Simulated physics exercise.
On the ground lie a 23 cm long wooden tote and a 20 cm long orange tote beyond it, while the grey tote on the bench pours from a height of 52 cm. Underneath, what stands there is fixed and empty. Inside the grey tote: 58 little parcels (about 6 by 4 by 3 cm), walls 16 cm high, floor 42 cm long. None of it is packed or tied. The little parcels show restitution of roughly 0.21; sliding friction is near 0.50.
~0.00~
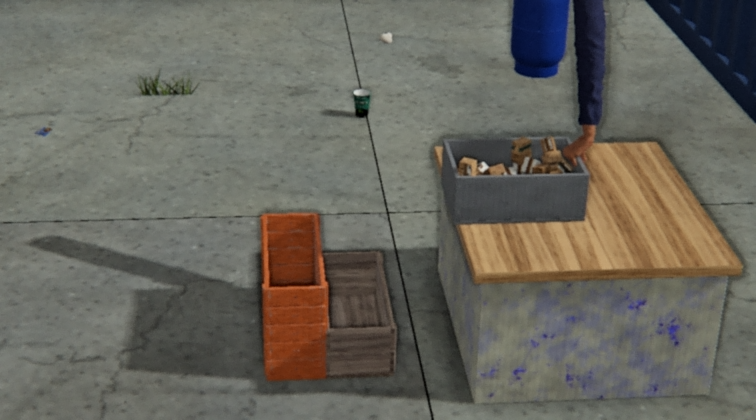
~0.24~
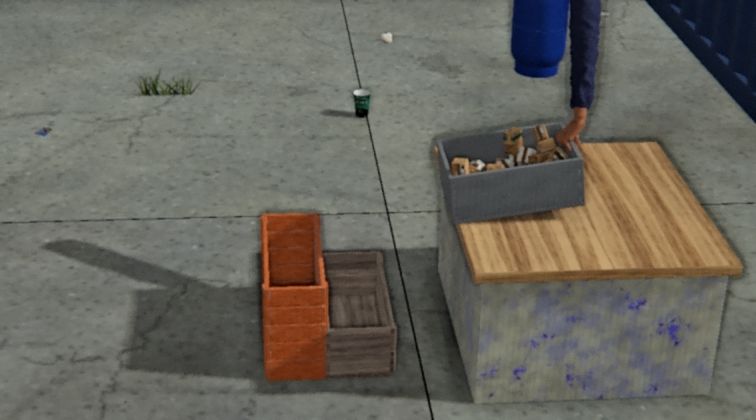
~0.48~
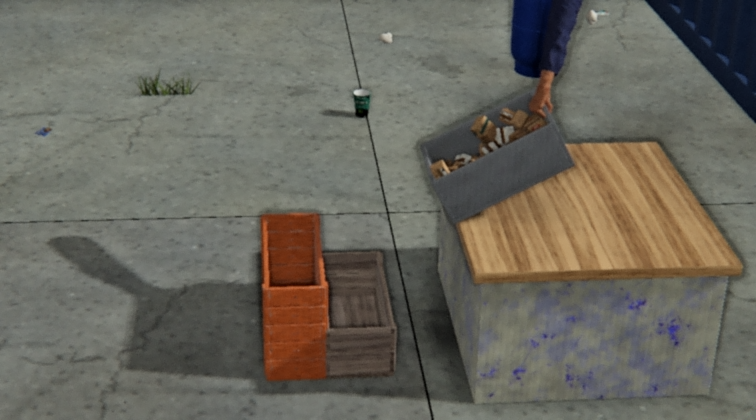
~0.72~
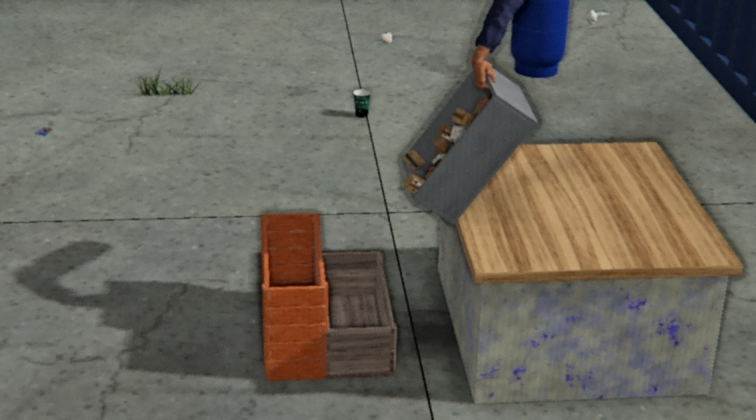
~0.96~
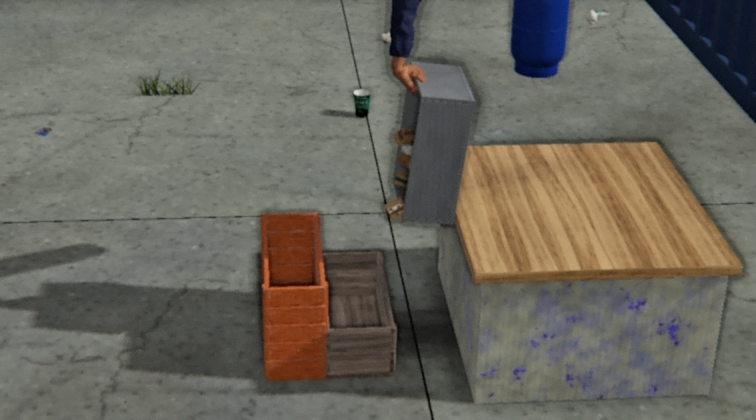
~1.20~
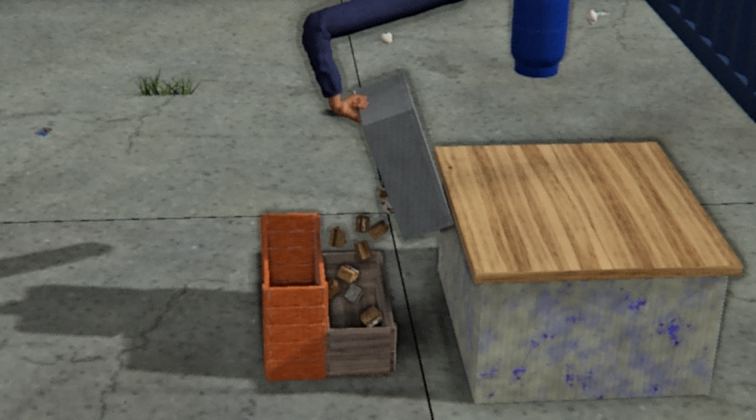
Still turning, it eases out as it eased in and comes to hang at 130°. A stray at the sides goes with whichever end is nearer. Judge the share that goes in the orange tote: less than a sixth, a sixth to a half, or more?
Not even a sixth.
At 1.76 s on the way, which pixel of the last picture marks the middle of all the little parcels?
Near (357, 316) in pixels.
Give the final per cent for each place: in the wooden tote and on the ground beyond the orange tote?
Shares: Approx. 95 % and 0 %.
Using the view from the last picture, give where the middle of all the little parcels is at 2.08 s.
Somewhere about (355, 322) in pixels.
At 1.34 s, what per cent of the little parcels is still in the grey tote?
Around 65 in a hundred is still inside.
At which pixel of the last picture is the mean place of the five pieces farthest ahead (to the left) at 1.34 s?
Near (342, 307) in pixels.
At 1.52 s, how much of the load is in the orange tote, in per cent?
Some 0 per cent by then.
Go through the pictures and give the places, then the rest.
In the first frame (we follow the rim corner now nearest the camera), grey tote at (460, 177); orange tote at (269, 288); tilt 0°; nothing out yet.
In the second frame, grey tote at (453, 177); tilt 8°.
In the third frame, grey tote at (435, 181); tilt 28°.
In the fourth frame, grey tote at (415, 195); tilt 55°.
In the fifth frame, grey tote at (403, 216); tilt 84°; 1 out, the lowest parcel at (396, 209).
In the sixth frame, grey tote at (403, 237); orange tote at (269, 288); tilt 109°; 9 out, the lowest parcel at (354, 294).
After 1.34 s, tilt 120°; 37 still in the grey tote, 9 in the wooden tote and 12 in the air.
After 1.52 s, tilt 129°; 14 still in the grey tote, 24 in the wooden tote and 20 in the air.
After 1.76 s, tilt 130°; 48 in the wooden tote and 10 in the air.
Final count (at 2.08 s), 56 in the wooden tote and 2 on the ground short of the wooden tote. Asked share, 0 of 58, 0 per cent.
